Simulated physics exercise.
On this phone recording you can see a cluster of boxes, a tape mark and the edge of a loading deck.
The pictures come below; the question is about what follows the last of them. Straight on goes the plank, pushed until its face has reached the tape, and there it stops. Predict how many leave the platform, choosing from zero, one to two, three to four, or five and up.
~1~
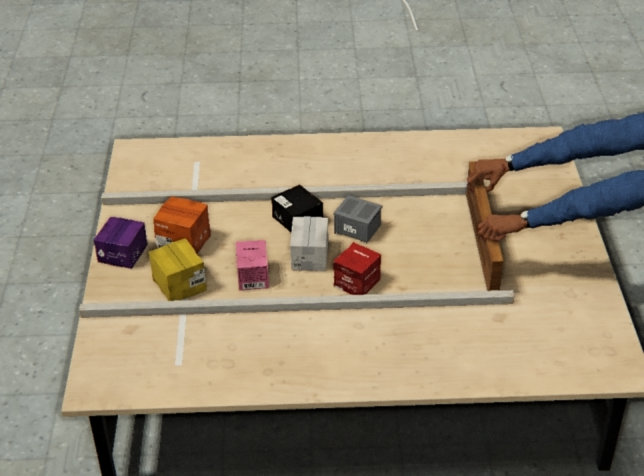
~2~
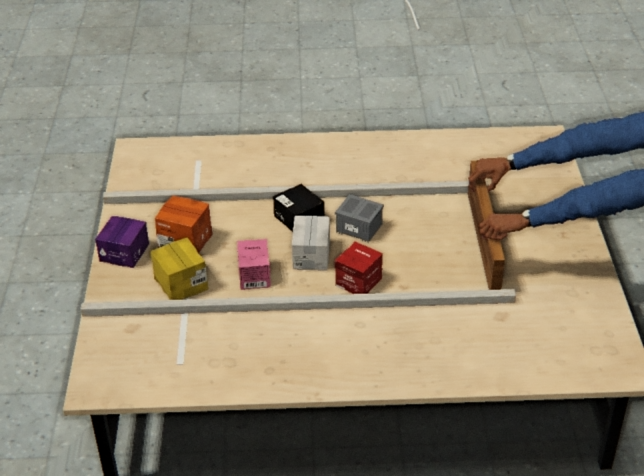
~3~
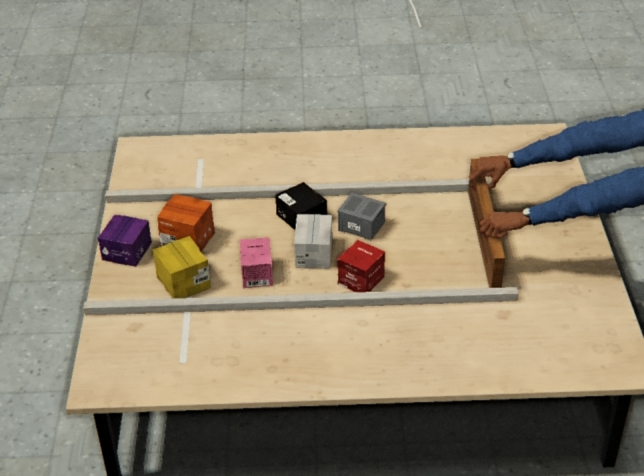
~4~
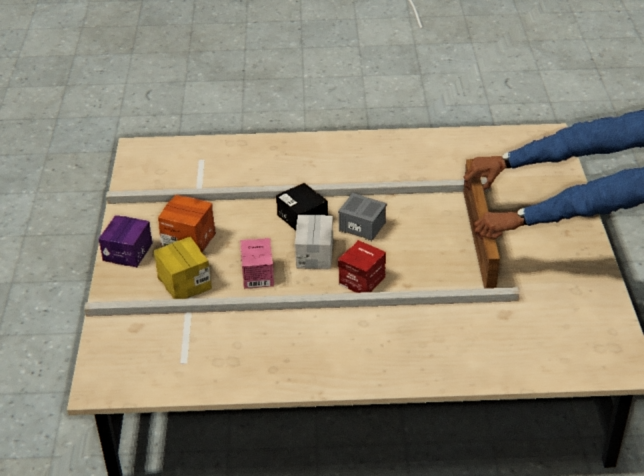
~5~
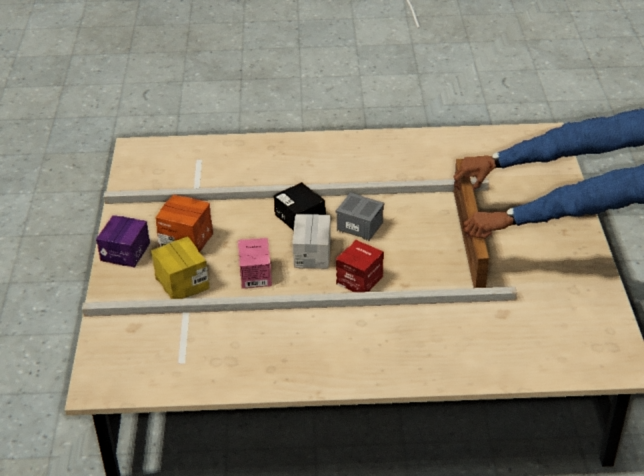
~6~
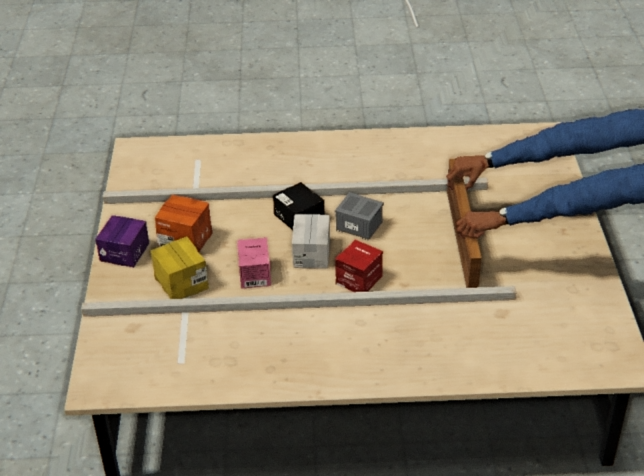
The drop will claim one or two of them.
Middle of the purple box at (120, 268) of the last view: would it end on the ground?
It is lost.
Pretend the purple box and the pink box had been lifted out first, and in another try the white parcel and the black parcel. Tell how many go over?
Count of fallen: 0 / 1.
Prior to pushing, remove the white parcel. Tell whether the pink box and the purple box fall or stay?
The pink box? It stays where it is. The purple box? It winds up down.
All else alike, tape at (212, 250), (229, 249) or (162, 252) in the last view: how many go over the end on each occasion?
First 0, then 0, then 2.
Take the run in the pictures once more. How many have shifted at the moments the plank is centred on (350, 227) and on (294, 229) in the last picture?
4 and 6.
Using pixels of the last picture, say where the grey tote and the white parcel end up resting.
(172, 226) and (154, 253).
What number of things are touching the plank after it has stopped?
At rest, 3 are in contact.
Soon after, none off yet; purple box at rest near (123, 241); orange parcel at rest near (184, 225); yellow box at rest near (180, 269).
Then, none off yet; purple box at rest near (123, 241); orange parcel at rest near (184, 225); yellow box moved a little near (163, 273).
By the end, the number that fall off is one or two; fallen, yellow box and purple box.
